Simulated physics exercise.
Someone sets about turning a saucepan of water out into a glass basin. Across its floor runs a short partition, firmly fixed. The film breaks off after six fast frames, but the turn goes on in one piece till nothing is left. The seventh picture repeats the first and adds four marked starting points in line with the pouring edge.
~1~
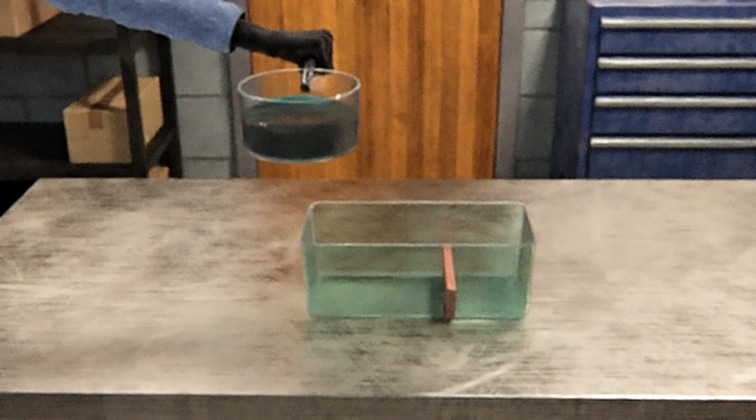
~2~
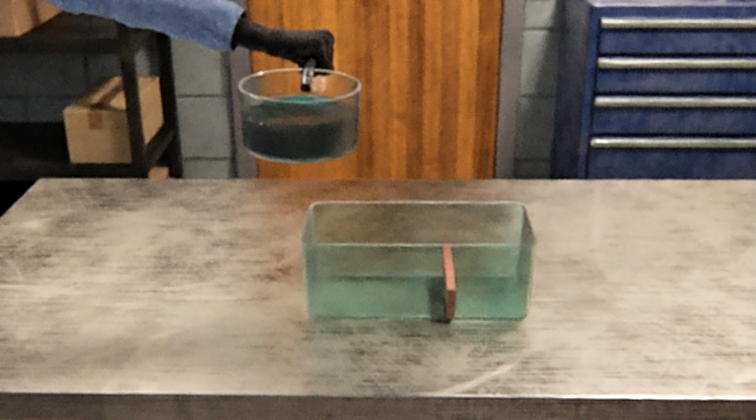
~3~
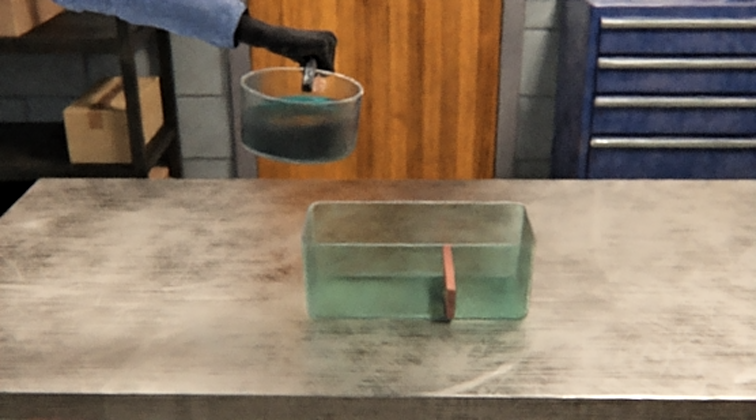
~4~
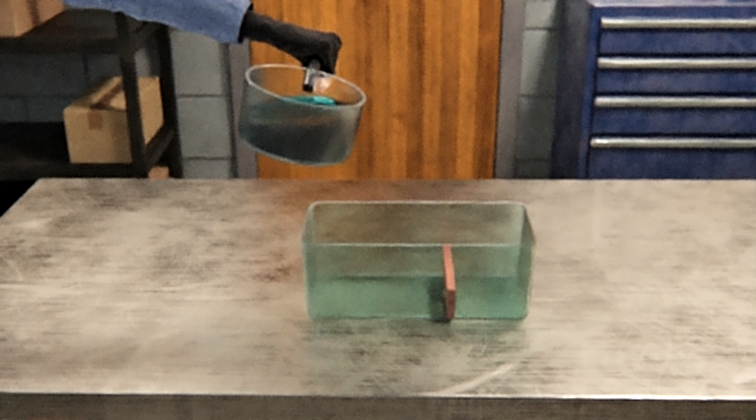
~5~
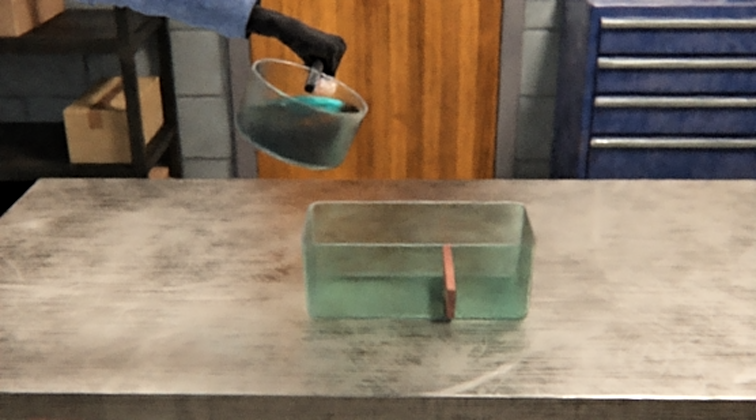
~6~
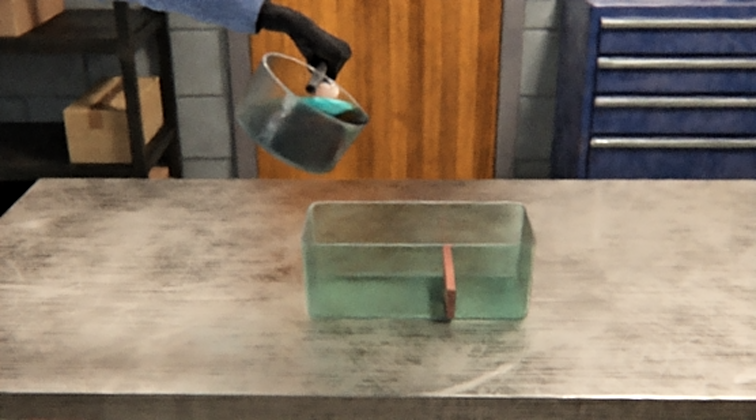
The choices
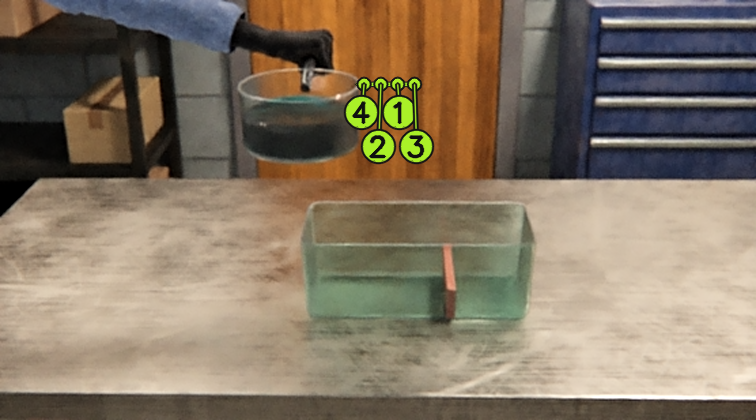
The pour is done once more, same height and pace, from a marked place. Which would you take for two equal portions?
3 beats the others.
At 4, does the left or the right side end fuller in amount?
More ends on the left.
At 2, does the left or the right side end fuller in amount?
The left one.
On the marked copy, 1 at (397, 84); 2 at (380, 84); 3 at (414, 84); 4 at (364, 84).
Choosing 1, about 64 % ends left of the wall and 35 % right of it.
Choosing 2, about 89 % ends left of the wall and 9 % right of it.
Choosing 3, about 44 % ends left of the wall and 56 % right of it.
Choosing 4, about 96 % ends left of the wall and 3 % right of it.
